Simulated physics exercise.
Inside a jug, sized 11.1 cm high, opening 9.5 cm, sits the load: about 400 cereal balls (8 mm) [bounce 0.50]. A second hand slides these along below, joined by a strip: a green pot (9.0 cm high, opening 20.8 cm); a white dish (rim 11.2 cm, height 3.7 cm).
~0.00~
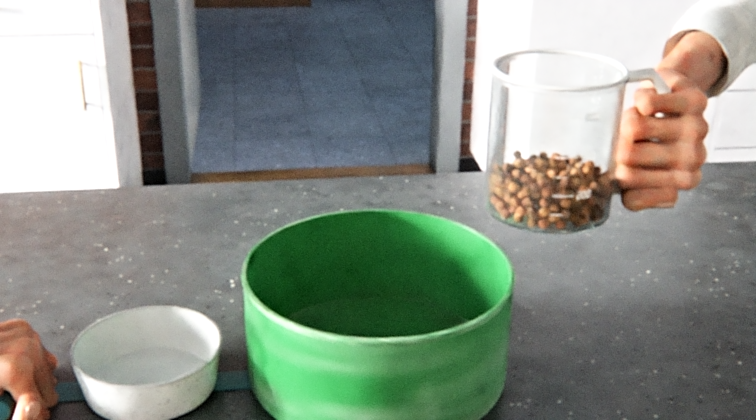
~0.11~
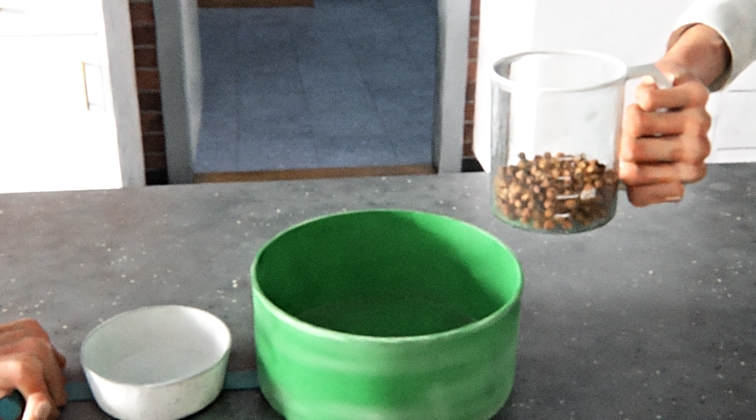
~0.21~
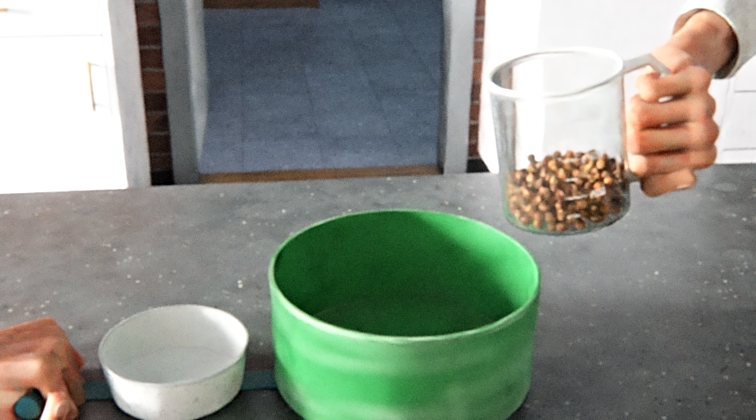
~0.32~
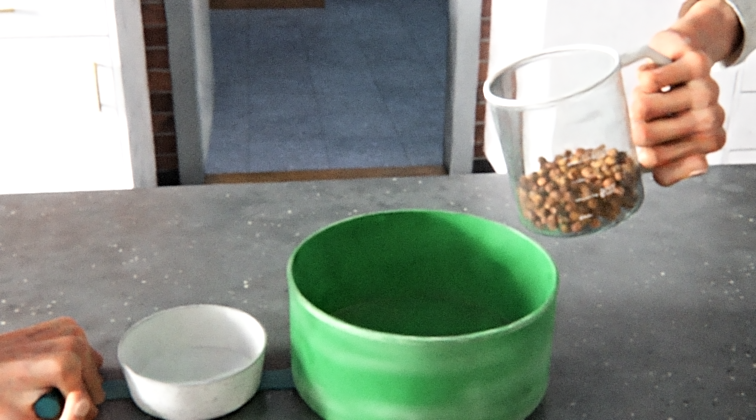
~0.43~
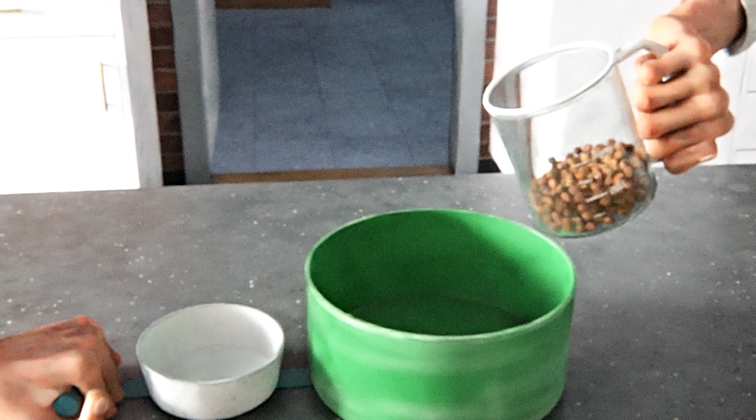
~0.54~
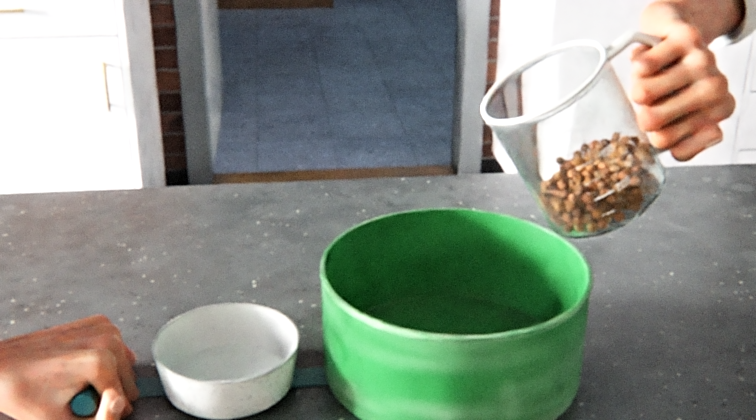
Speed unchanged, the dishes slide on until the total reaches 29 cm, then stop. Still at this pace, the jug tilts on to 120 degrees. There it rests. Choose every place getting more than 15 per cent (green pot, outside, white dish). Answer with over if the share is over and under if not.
Green pot: Over, outside everything: Under, white dish: Over.
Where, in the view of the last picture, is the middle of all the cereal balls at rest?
I'd point to somewhere close to (552, 349).
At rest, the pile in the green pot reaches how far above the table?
I'd put it at some 2.0 centimetres.
After 1.47 s, tilt 93 degrees; jug 100 %; middle of all pieces on or above the table near (614, 157).
Then, at 2.25 s, tilt 120 degrees; jug 10 %, white dish 40 %, outside 5 %, green pot 35 %, in the air 5 %; middle of all pieces on or above the table near (496, 326).
Then, at 2.97 s, tilt 120 degrees; white dish 55 %, outside 5 %, green pot 35 %; middle of all pieces on or above the table near (548, 346).
After 3.66 s, tilt 120 degrees; white dish 55 %, outside 5 %, green pot 35 %; middle of all pieces on or above the table near (577, 344).
In the end, at 3.9 s, jug 0 %, white dish 55 %, outside 5 %, green pot 35 %.
